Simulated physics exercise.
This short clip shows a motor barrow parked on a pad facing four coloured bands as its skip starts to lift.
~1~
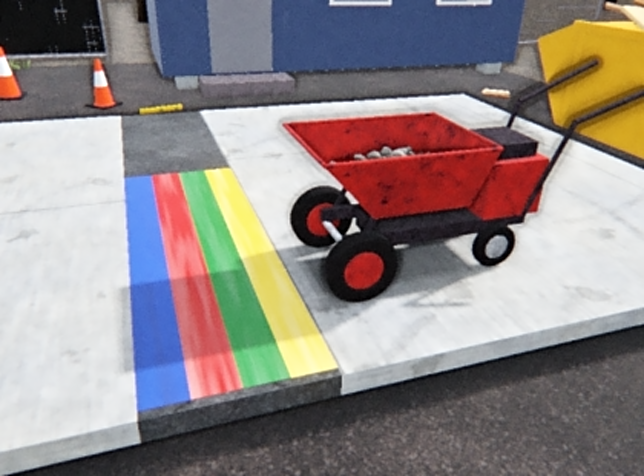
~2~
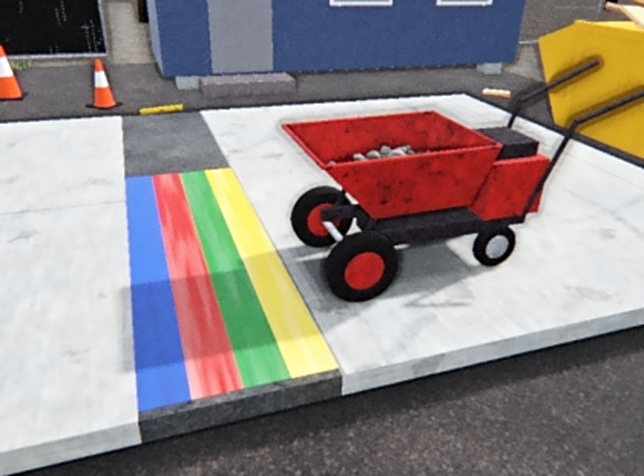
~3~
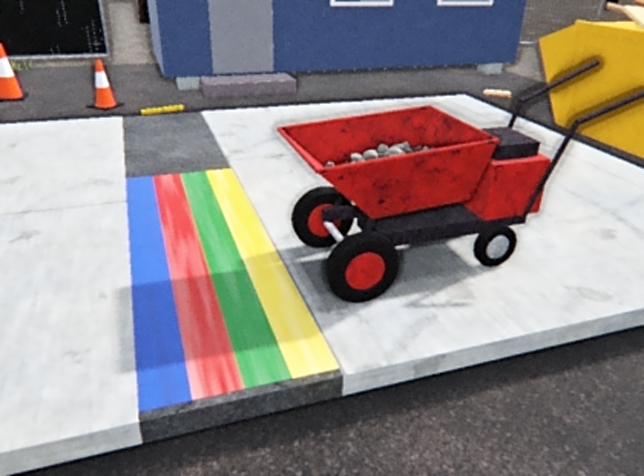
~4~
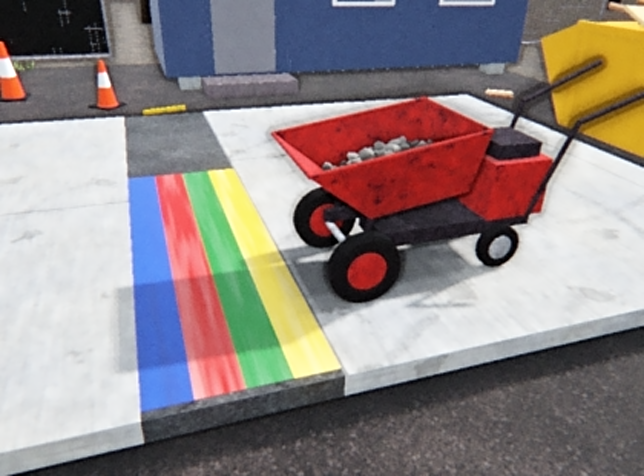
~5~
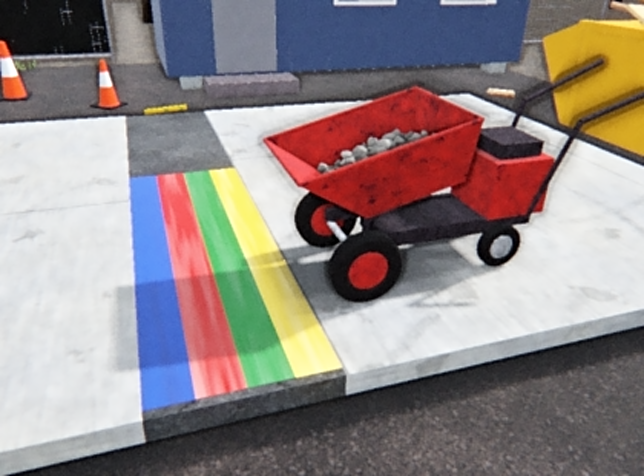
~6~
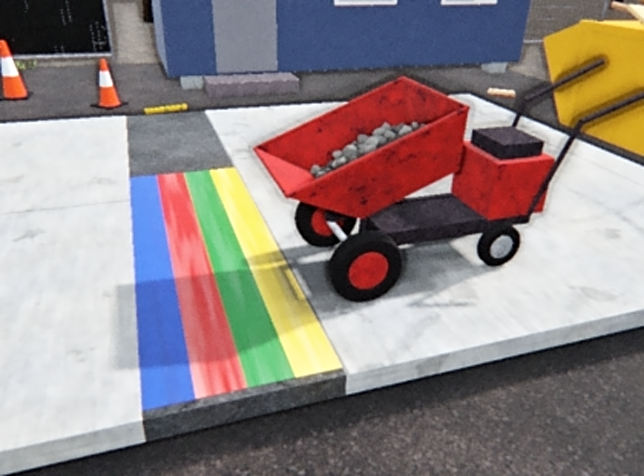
Red motor barrow parked beside blue, red, green and yellow bands, its skip of broken stones steadily tilting forward to the left.
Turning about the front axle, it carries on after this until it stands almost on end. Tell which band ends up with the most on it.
The most ends up on red.
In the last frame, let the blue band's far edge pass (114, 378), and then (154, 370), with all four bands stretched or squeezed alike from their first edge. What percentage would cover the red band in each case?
I get 40 % for the first one and 40 % for the second.
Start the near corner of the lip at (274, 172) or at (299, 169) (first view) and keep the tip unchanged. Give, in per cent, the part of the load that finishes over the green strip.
Roughly 0 per cent at the first spot and 0 per cent at the second.
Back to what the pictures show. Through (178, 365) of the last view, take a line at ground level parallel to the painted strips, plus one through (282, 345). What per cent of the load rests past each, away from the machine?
20 % and 70 %.
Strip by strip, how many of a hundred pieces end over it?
Yellow strip = 0 %; green strip = 10 %; red strip = 40 %; blue strip = 20 %.
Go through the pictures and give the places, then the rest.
Lip of the skip at (325, 167), level; top of the load at (405, 172), broken stones; yellow strip at (298, 337); green strip at (254, 345); red strip at (208, 354); blue strip at (159, 364), in the first picture.
Lip of the skip at (323, 168), tipped barely; top of the load at (405, 171), in the second picture.
Lip of the skip at (318, 172), tipped barely; top of the load at (411, 163), in the third picture.
Lip of the skip at (310, 177), tipped a little; top of the load at (407, 158), in the fourth picture.
Lip of the skip at (300, 185), tipped a little; top of the load at (416, 147), in the fifth picture.
Lip of the skip at (287, 196), tipped clearly; top of the load at (410, 144); yellow strip at (302, 336); green strip at (259, 345); red strip at (213, 354); blue strip at (164, 363), in the sixth picture.
Soon, skip tipped steeply; all in the skip.
A while on, skip tipped right over; about two thirds in the skip; a small part over the green strip; about a quarter over the red strip; a stray few over the blue strip.
Towards the end, skip tipped right over; about a quarter in the skip; a small part over the green strip; about a third over the red strip; about a quarter over the blue strip; a small part off the paint.
Finally, skip tipped right over; about a quarter in the skip; none over the yellow strip; a small part over the green strip; about a third over the red strip; about a quarter over the blue strip; a small part off the paint.
